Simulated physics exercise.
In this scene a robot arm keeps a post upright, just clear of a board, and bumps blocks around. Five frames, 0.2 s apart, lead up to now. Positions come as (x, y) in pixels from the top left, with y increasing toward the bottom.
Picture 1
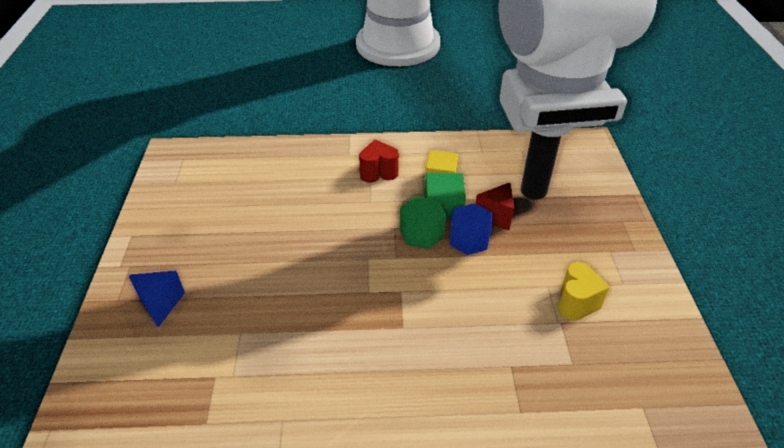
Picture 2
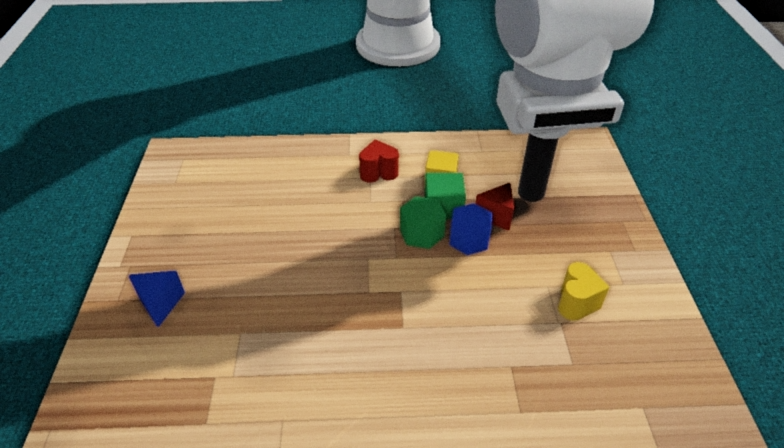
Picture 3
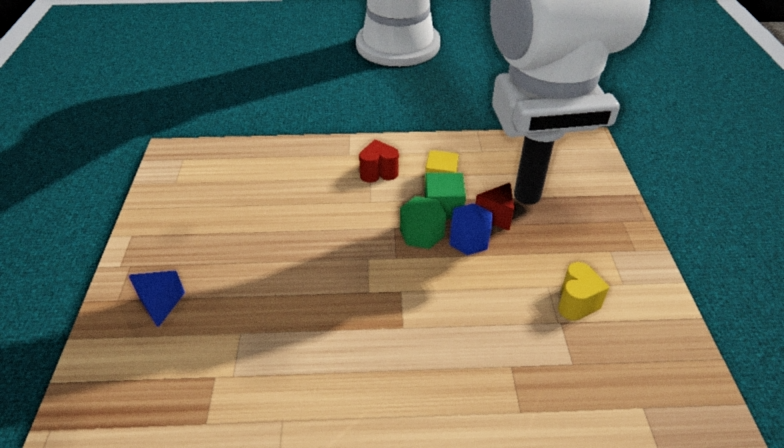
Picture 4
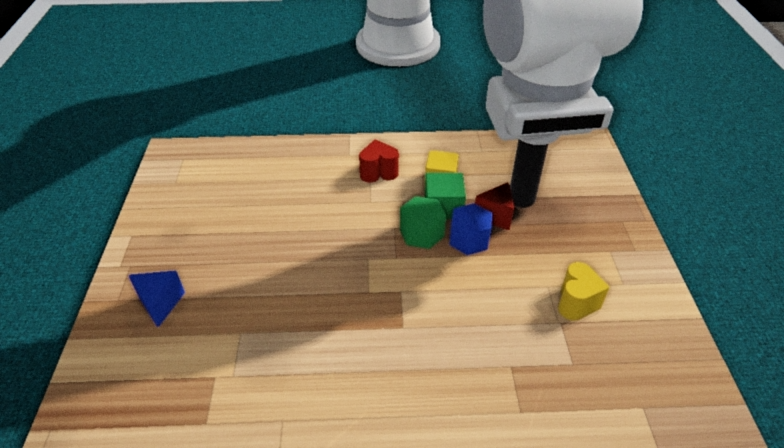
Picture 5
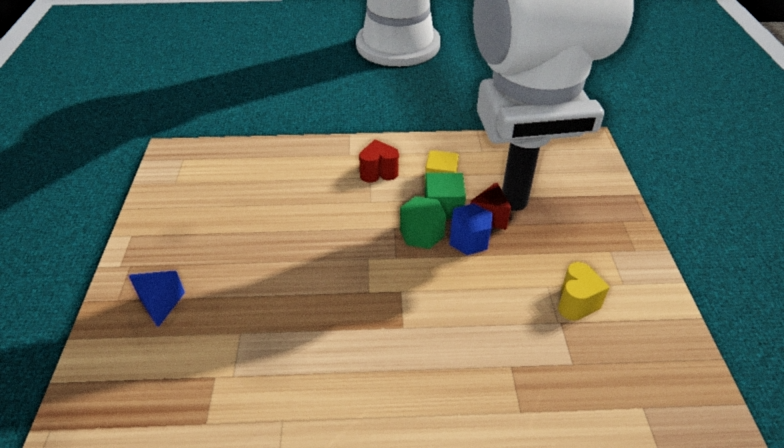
On a wooden board, a robot arm's black post edging left and nearer, nudging a red block slightly beside green and blue blocks.
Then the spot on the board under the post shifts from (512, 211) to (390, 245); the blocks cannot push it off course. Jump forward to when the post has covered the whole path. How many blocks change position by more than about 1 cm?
The number of blocks that move over 1 cm is three or more.
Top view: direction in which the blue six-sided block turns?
From overhead, the rotation is counterclockwise.
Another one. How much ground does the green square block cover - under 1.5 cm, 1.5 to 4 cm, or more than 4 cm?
The distance will be 1.5 to 4 cm.
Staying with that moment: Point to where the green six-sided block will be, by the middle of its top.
In the picture, it is at (352, 229).
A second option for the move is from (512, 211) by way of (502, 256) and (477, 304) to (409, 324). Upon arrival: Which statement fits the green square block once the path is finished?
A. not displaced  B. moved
A.
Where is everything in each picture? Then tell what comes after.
The first frame shows tip of the post at (533, 192), middles of tops, green six-sided block at (423, 211), green square block at (446, 184), blue six-sided block at (472, 217), red triangular block at (500, 195).
The second frame shows post at (531, 194), nothing pushed.
The third frame shows post at (527, 197), nothing pushed.
The fourth frame shows post at (521, 200), nothing pushed.
The fifth frame shows post at (514, 203), green six-sided block at (423, 211), green square block at (446, 184), blue six-sided block at (472, 217), red triangular block at (493, 196).
The first path, step by step. One third of the way, post at (472, 215); green six-sided block at (413, 214), turned 25° clockwise; green square block at (433, 185), turned 35° clockwise; blue six-sided block at (459, 233), turned 50° anticlockwise; red triangular block at (452, 210), turned 20° anticlockwise.
Two thirds of the way, post at (431, 226); green six-sided block at (385, 222), turned 80° clockwise; green square block at (427, 185), turned 55° clockwise; blue six-sided block at (456, 241), turned 75° anticlockwise; red triangular block at (419, 229), turned 45° anticlockwise.
At the end, post at (390, 237); green six-sided block at (352, 229), turned 100° clockwise; green square block at (427, 185), turned 55° clockwise; blue six-sided block at (456, 242), turned 80° anticlockwise; red triangular block at (394, 244), turned 65° anticlockwise.
